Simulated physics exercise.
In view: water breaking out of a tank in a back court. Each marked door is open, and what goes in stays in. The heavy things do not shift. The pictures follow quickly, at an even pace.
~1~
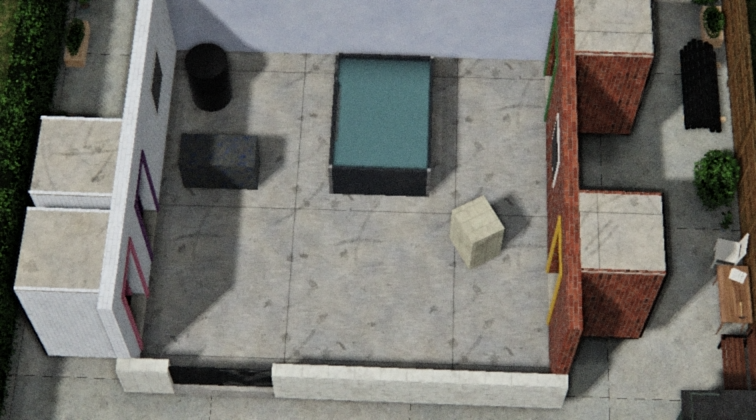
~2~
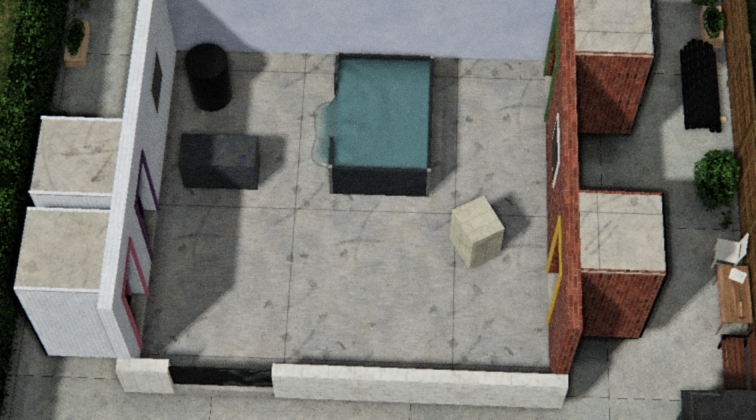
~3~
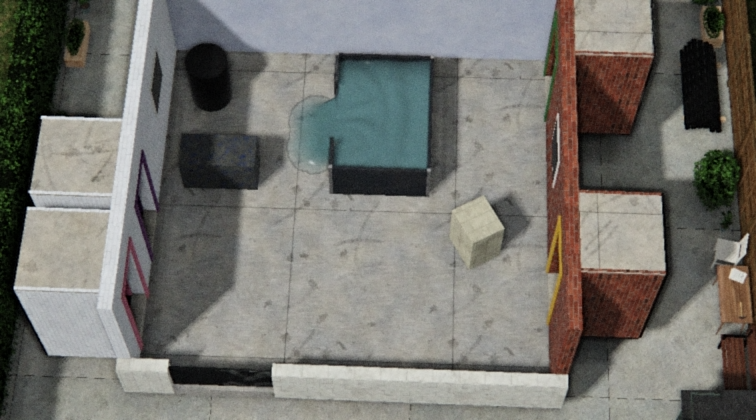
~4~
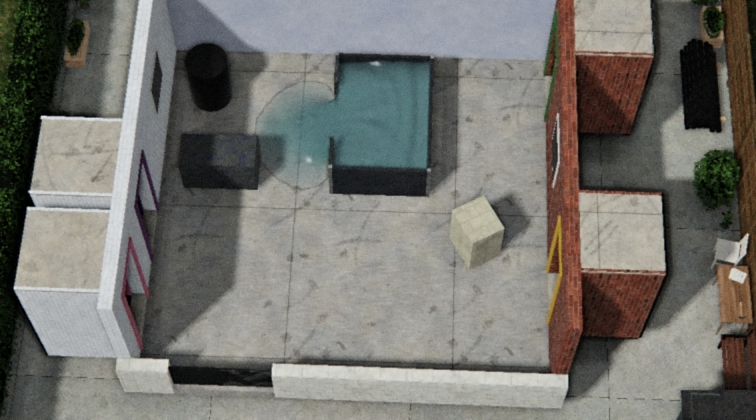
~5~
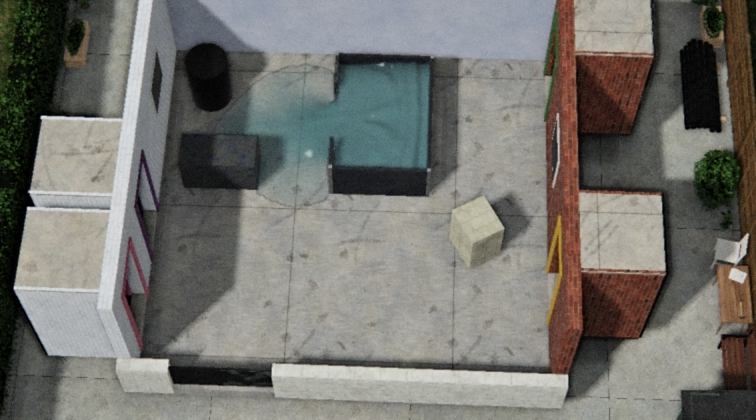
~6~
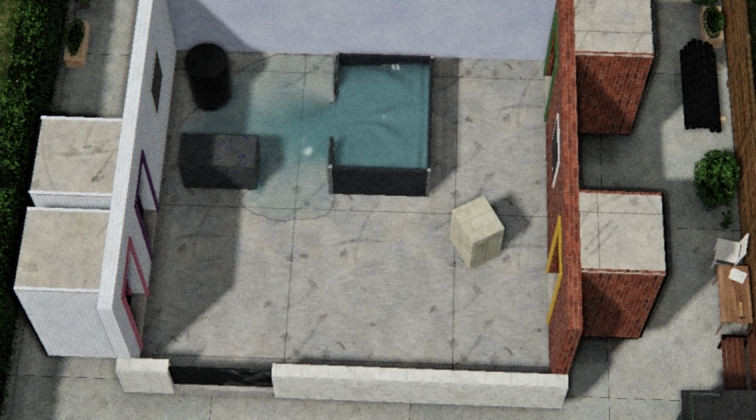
We see an open tank of teal water standing still in a walled concrete court, then water pours out through a gap in its left side and spreads leftward across the floor around a dark block.
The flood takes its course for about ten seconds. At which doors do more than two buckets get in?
One by one: The purple door stays under that; the green door takes more than that; the pink door stays under that; the yellow door takes more than that.
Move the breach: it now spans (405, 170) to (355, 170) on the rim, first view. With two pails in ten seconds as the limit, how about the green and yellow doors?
Then: Green door takes less; yellow door floods.
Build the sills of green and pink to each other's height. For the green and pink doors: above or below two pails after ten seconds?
The green one holds, the pink one lets more in.
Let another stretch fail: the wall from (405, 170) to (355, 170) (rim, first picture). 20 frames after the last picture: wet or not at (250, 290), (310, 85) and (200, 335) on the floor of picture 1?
In that order: Under water, dry, wet.
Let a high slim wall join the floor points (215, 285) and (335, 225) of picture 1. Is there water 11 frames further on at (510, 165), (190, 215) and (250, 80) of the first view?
In turn: Clear, under water, wet.
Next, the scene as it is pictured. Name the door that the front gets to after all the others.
The yellow door.
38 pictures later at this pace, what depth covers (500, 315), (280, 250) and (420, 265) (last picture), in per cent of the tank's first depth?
Roughly 0, 4 and 2 per cent, in turn.
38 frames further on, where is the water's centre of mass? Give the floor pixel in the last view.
Near (297, 190).
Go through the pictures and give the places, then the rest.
The first picture shows the open tank at (382, 113) is whole and still.
In the second picture, the front is at (325, 106), out from the gap at (336, 128).
In the third picture, water pours out at (336, 128) and has run to (297, 111).
In the fourth picture, water pours out at (336, 129) and has run to (262, 118).
In the fifth picture, the front is at a hidden place, out from the gap at (336, 129).
In the sixth picture, water pours out at (336, 128) and has run to a hidden place.
A moment on, water covers 25 % of the floor; the purple door not reached, the green door not reached, the pink door not reached, the yellow door not reached.
Next, water covers 40 % of the floor; the purple door wet at the sill, nothing in, the green door not reached, the pink door wet at the sill, nothing in, the yellow door not reached.
Then, water covers 50 % of the floor; the purple door wet at the sill, nothing in, the green door not reached, the pink door wet at the sill, nothing in, the yellow door not reached.
Later, water covers 70 % of the floor; the purple door under two buckets in, the green door over two buckets in, the pink door wet at the sill, nothing in, the yellow door not reached.
In the end, water covers 95 % of the floor; the purple door under two buckets in, the green door far over two buckets in, the pink door wet at the sill, nothing in, the yellow door over two buckets in.
